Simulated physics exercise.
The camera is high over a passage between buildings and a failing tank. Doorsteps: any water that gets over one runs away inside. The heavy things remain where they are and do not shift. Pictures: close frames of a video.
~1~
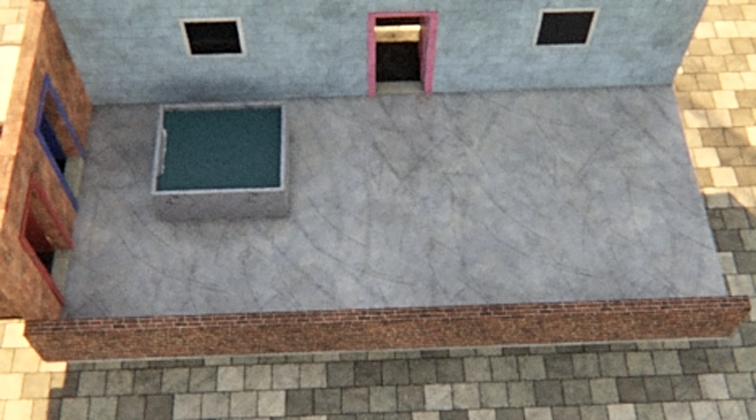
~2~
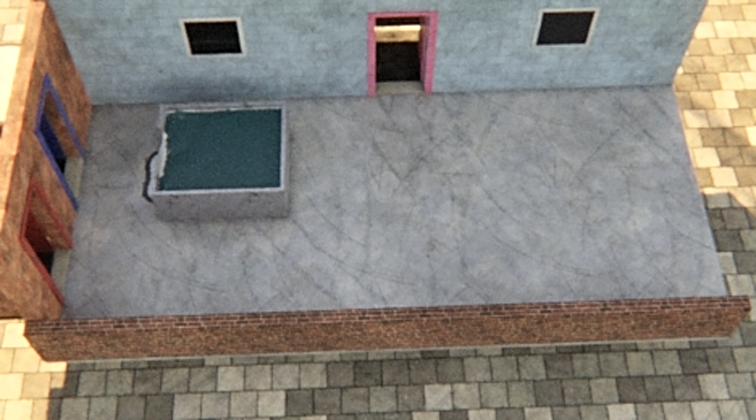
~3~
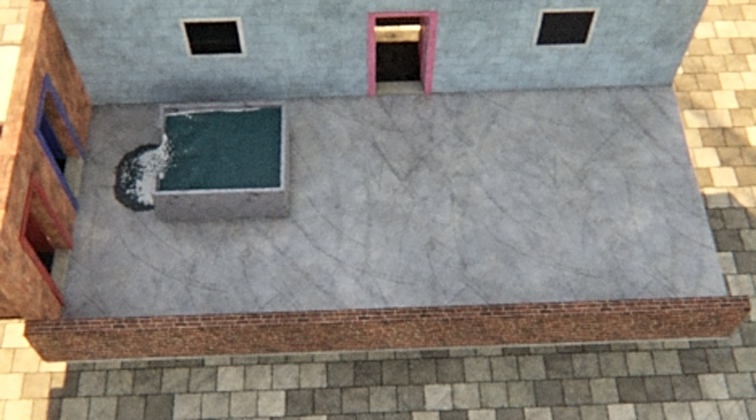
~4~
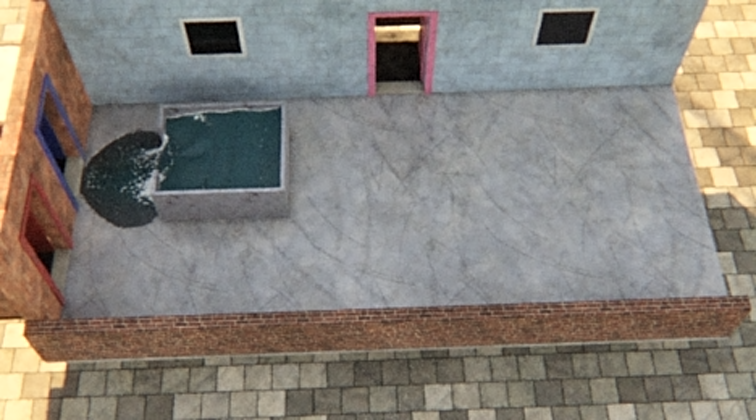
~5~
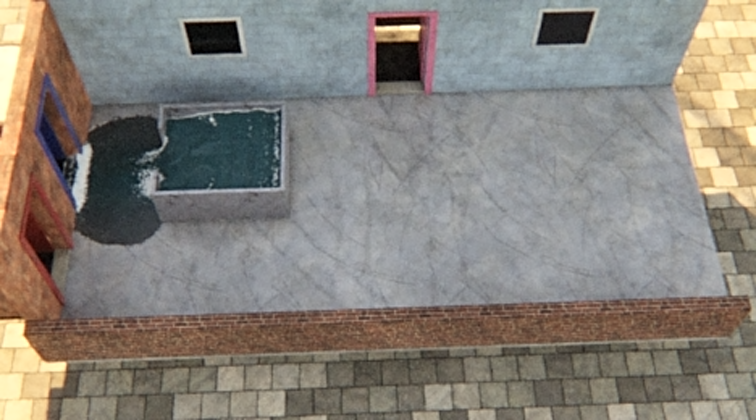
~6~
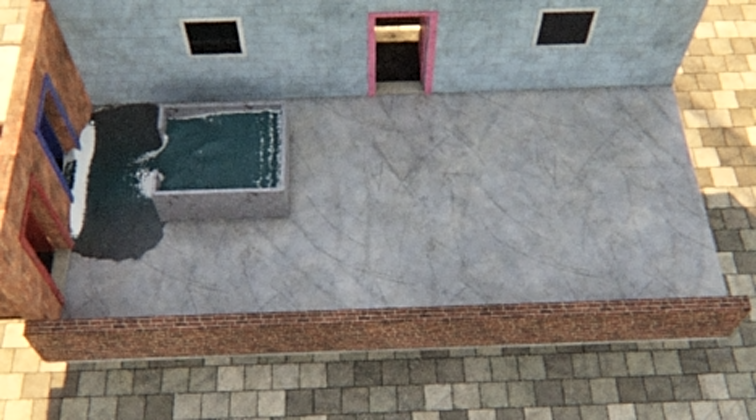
Water pours from the tank's left side and spreads across the grey paving between the buildings.
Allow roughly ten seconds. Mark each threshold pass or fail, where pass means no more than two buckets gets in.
Pink door - pass; red door - fail; blue door - fail.
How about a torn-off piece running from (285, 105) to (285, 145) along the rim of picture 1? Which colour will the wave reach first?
The pink-painted one.
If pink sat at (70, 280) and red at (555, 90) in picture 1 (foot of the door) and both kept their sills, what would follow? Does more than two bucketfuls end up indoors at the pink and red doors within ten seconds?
I'd say the pink door exceeds the limit and the red door stays inside the limit.
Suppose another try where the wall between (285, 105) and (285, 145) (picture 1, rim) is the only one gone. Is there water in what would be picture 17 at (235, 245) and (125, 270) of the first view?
As listed: Unflooded, unflooded.
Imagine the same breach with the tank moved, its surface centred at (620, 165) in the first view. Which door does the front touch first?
The one in pink comes first.
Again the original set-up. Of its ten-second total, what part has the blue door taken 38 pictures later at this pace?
That share would be near 100 %.
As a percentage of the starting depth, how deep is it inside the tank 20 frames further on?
Roughly 40 %.
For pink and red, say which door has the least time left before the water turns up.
That's the red-painted one.
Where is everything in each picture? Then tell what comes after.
The first frame shows the water tank at (221, 149) is whole and still.
In the second frame, the front is at a hidden place, out from the gap at (165, 166).
In the third frame, water pours out at (166, 168) and has run to (122, 197).
In the fourth frame, the front is at (84, 187), out from the gap at (166, 168).
In the fifth frame, water pours out at (166, 168) and has run to (75, 223).
In the sixth frame, the front is at (72, 245), out from the gap at (166, 167).
A moment on, water covers 10 % of the floor; the pink door not reached, the red door under two buckets in, the blue door far over two buckets in.
Next, water covers 15 % of the floor; the pink door not reached, the red door under two buckets in, the blue door far over two buckets in.
Then, water covers 30 % of the floor; the pink door wet at the sill, nothing in, the red door over two buckets in, the blue door far over two buckets in.
Later, water covers 70 % of the floor; the pink door wet at the sill, nothing in, the red door over two buckets in, the blue door far over two buckets in.
In the end, water covers 95 % of the floor; the pink door wet at the sill, nothing in, the red door over two buckets in, the blue door far over two buckets in.
